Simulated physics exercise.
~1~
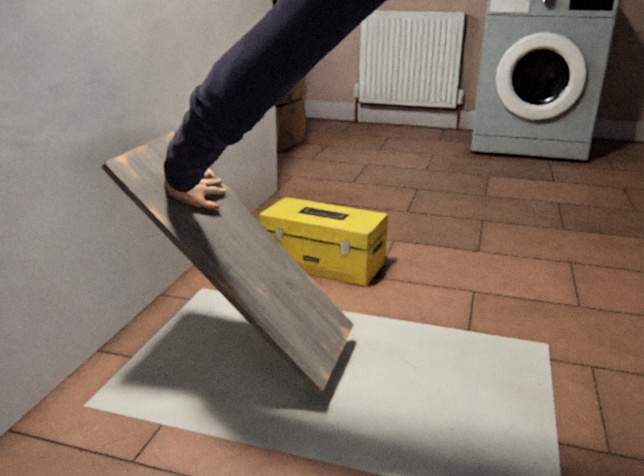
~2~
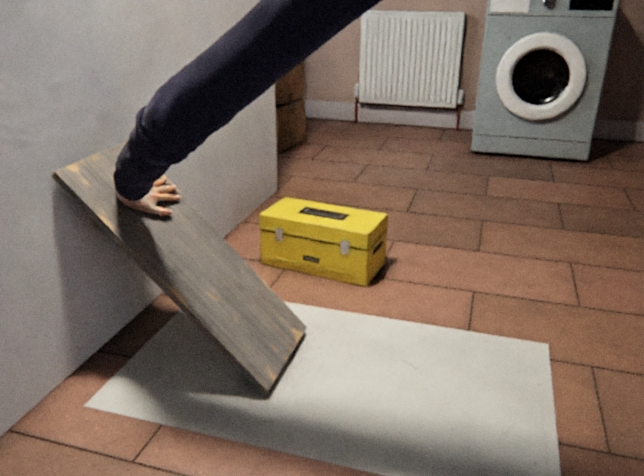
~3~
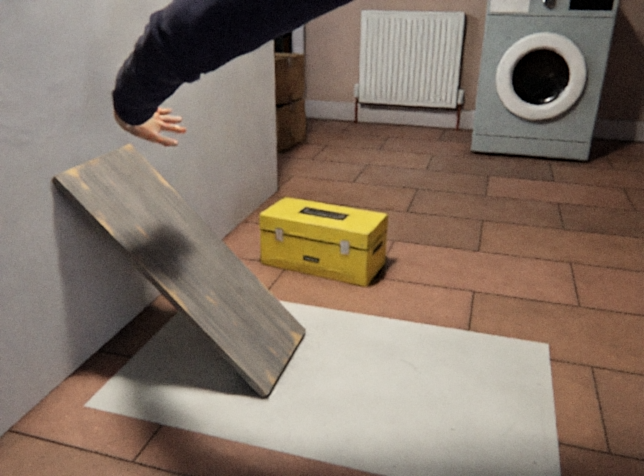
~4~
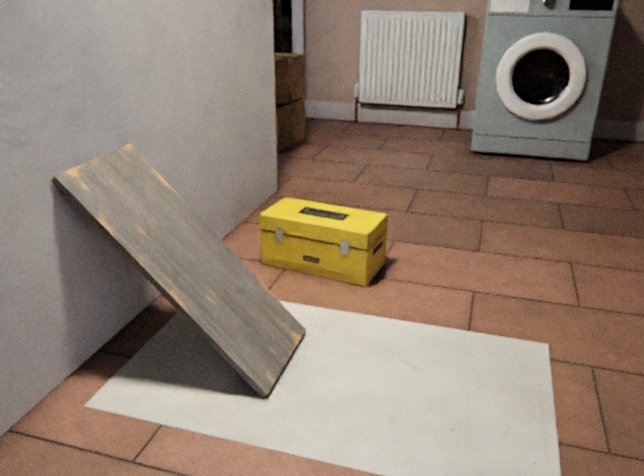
Tiled room with washing machine, a hand leaning a grey board against a wall, letting go and withdrawing, the board staying up.
